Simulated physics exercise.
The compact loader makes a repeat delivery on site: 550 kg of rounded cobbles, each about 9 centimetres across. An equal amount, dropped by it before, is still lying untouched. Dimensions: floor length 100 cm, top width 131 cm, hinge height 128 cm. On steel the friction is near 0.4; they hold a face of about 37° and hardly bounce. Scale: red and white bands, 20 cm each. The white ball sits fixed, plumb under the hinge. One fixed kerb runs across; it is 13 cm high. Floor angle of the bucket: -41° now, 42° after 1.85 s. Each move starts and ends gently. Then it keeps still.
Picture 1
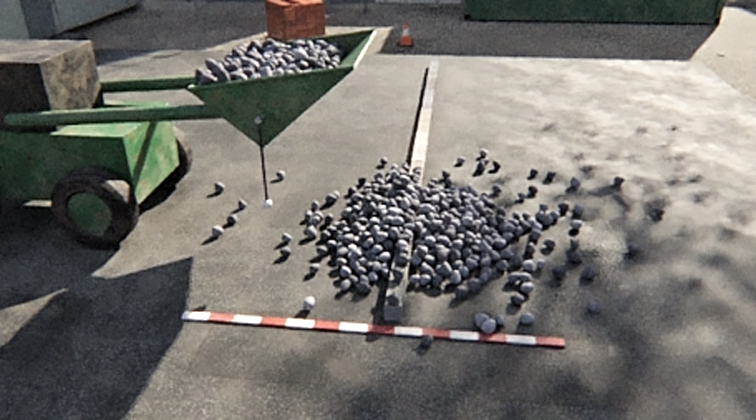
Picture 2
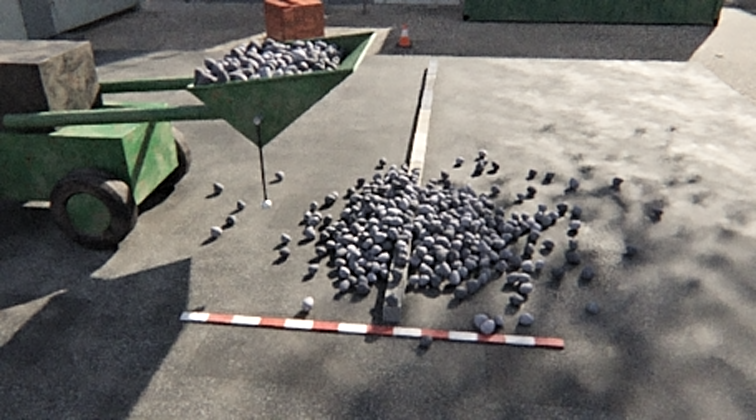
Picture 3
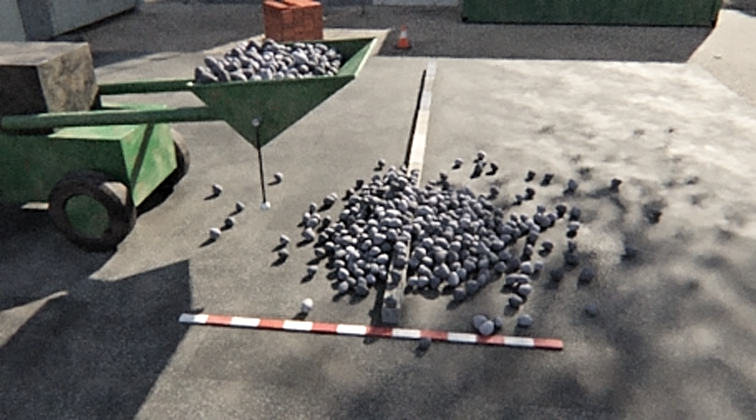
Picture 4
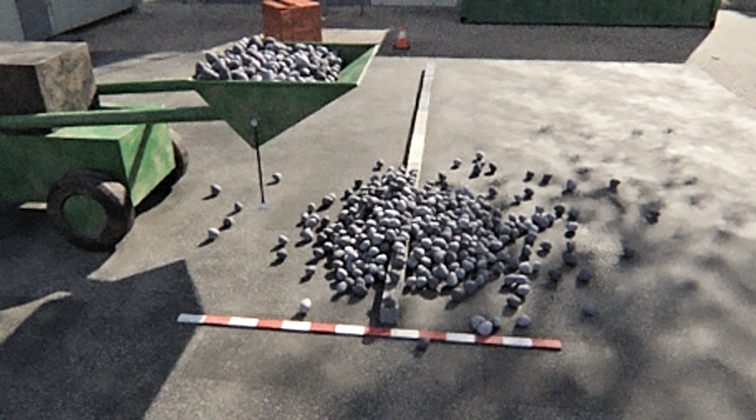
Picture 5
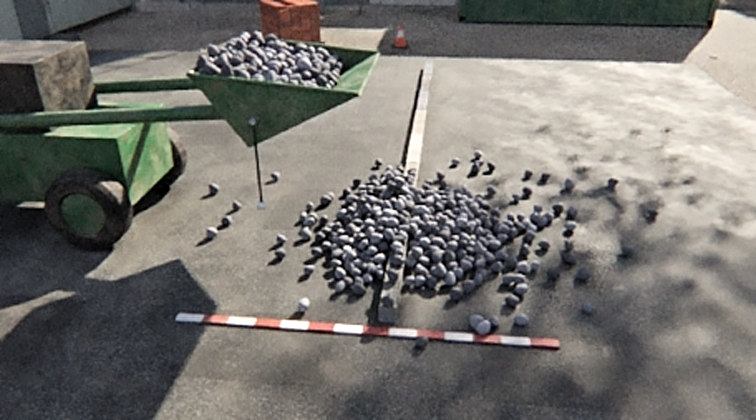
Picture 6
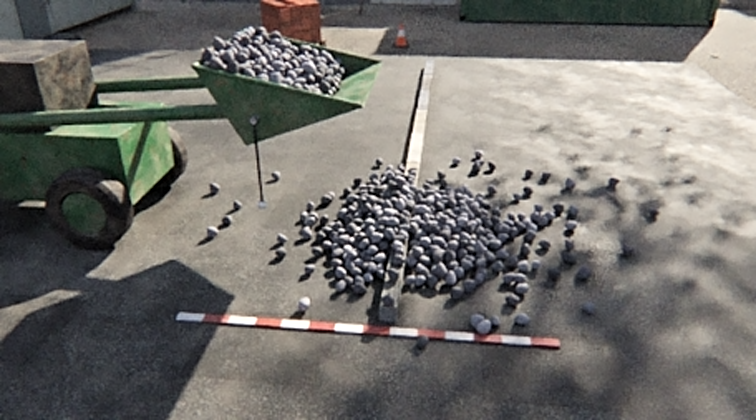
In this clip, a green machine holds a bucket of grey stones beside a still pile straddling a kerb, near a red-and-white banded strip; the bucket slowly tilts, its right-hand lip lowering slightly while the stones stay inside.
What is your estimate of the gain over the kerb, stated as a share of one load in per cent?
My estimate is 25 per cent of one load.
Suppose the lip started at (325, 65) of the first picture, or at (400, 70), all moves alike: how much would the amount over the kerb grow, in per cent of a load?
Case one about 10 %, case two about 75 %.
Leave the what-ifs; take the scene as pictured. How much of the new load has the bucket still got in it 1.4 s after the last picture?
It holds some 25 per cent.
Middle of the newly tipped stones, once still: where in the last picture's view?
The centre sits about (374, 211).
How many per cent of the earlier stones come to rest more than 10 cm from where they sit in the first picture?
Close to 15 in a hundred of them.
Then, 0.8 s after the last picture the floor is at 29°; in per cent of one load, 98 in the bucket, 54 on this side of the kerb, 49 over the kerb; the foremost stones are at (594, 216).
Then, 1.4 s after the last picture the floor is at 42°; in per cent of one load, 25 in the bucket, 121 on this side of the kerb, 54 over the kerb; the foremost stones are at (594, 216).
Then, 1.7 s after the last picture the floor is at 42°; in per cent of one load, 1 in the bucket, 130 on this side of the kerb, 69 over the kerb; the foremost stones are at (594, 216).
Then, 4.5 s after the last picture the floor is at 42°; in per cent of one load, 0 in the bucket, 126 on this side of the kerb, 74 over the kerb; the foremost stones are at (594, 216). Net gain over the kerb, 25.
